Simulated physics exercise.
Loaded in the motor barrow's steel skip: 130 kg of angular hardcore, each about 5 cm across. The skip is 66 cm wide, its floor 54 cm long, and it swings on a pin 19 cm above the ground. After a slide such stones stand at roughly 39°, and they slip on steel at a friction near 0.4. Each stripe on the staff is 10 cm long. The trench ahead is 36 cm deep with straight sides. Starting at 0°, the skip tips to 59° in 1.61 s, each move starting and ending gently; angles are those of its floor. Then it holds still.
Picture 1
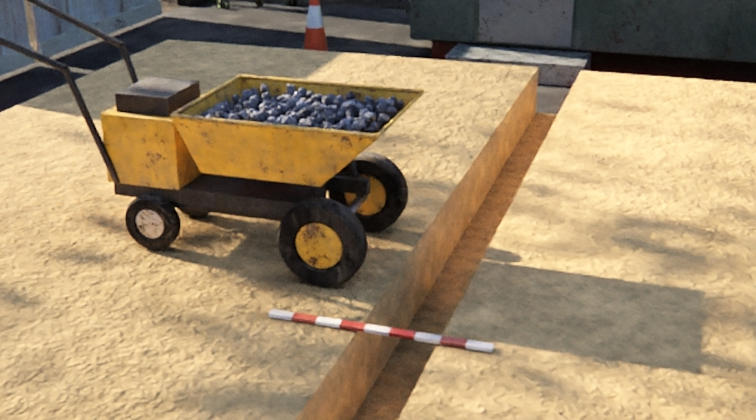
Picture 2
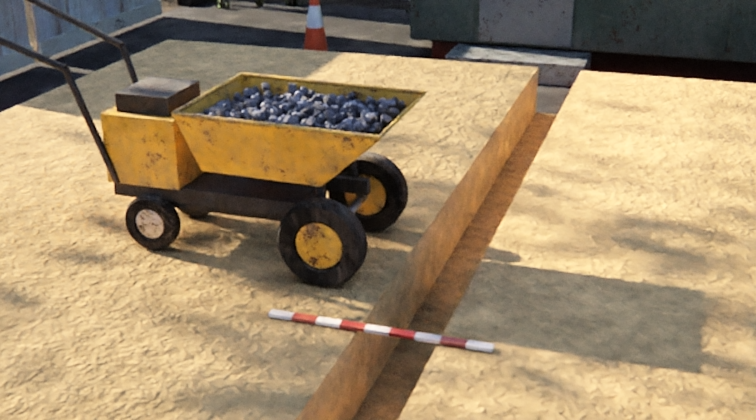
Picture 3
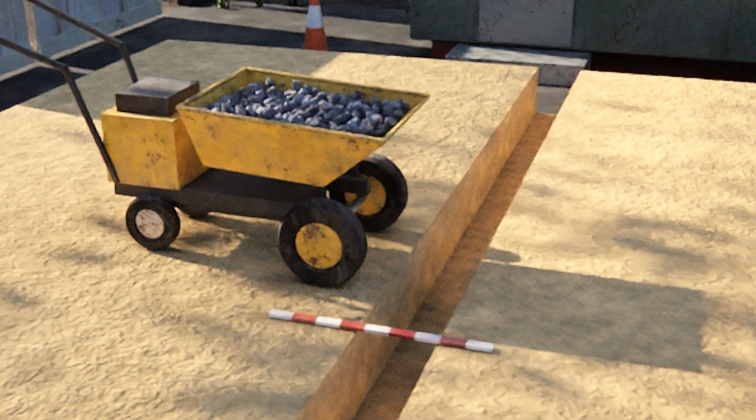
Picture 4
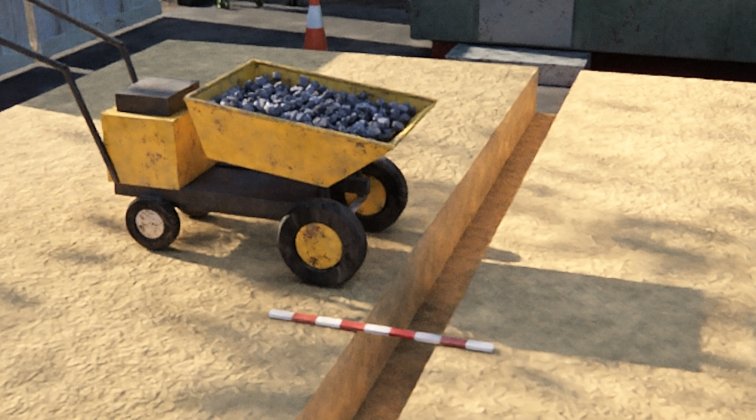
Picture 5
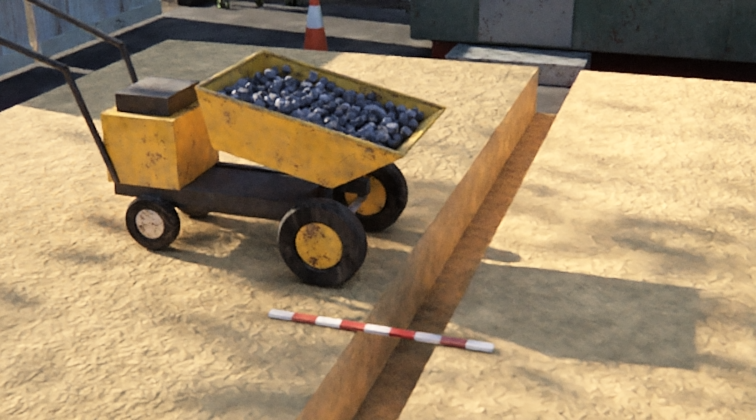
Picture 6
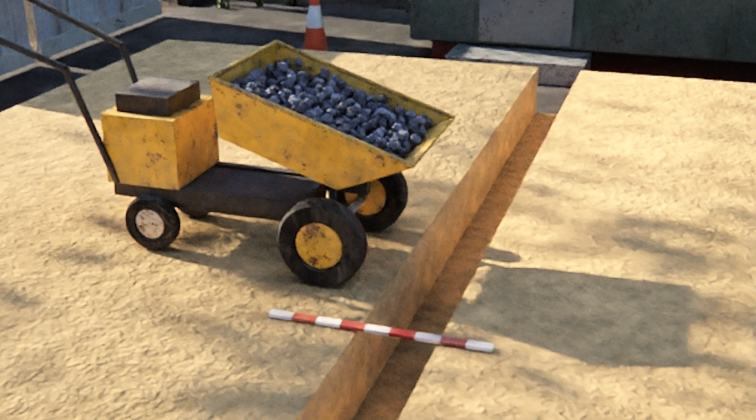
In this clip, a yellow motor barrow loaded with dark, rounded stones stands beside a straight-sided trench with a red-and-white staff across it, and its skip gradually tilts down toward the right while the wheels stay in place.
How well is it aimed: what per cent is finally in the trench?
Some 25 per cent of it.
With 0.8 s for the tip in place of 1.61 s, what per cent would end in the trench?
Then about 20 per cent.
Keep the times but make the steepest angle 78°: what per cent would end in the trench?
It would be near 5 per cent.
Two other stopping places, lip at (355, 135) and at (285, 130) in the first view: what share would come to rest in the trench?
About 45 and 65 per cent.
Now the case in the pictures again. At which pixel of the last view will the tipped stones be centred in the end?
Around (497, 274).
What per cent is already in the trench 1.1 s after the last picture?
About 0 per cent by then.
Then, 0.6 s after the last picture the floor is at 50°, 100 % in the skip; the foremost stones are at (453, 197).
Then, 1.1 s after the last picture the floor is at 59°, 87 % in the skip, 1 % in the trench, 12 % past the trench; the foremost stones are at (516, 273).
Then, 1.5 s after the last picture the floor is at 59°, 59 % in the skip, 1 % in the trench, 40 % past the trench; the foremost stones are at (582, 296).
Then, 3.4 s after the last picture the floor is at 59°, 27 % in the skip, 25 % in the trench, 48 % past the trench; the foremost stones are at (618, 291).
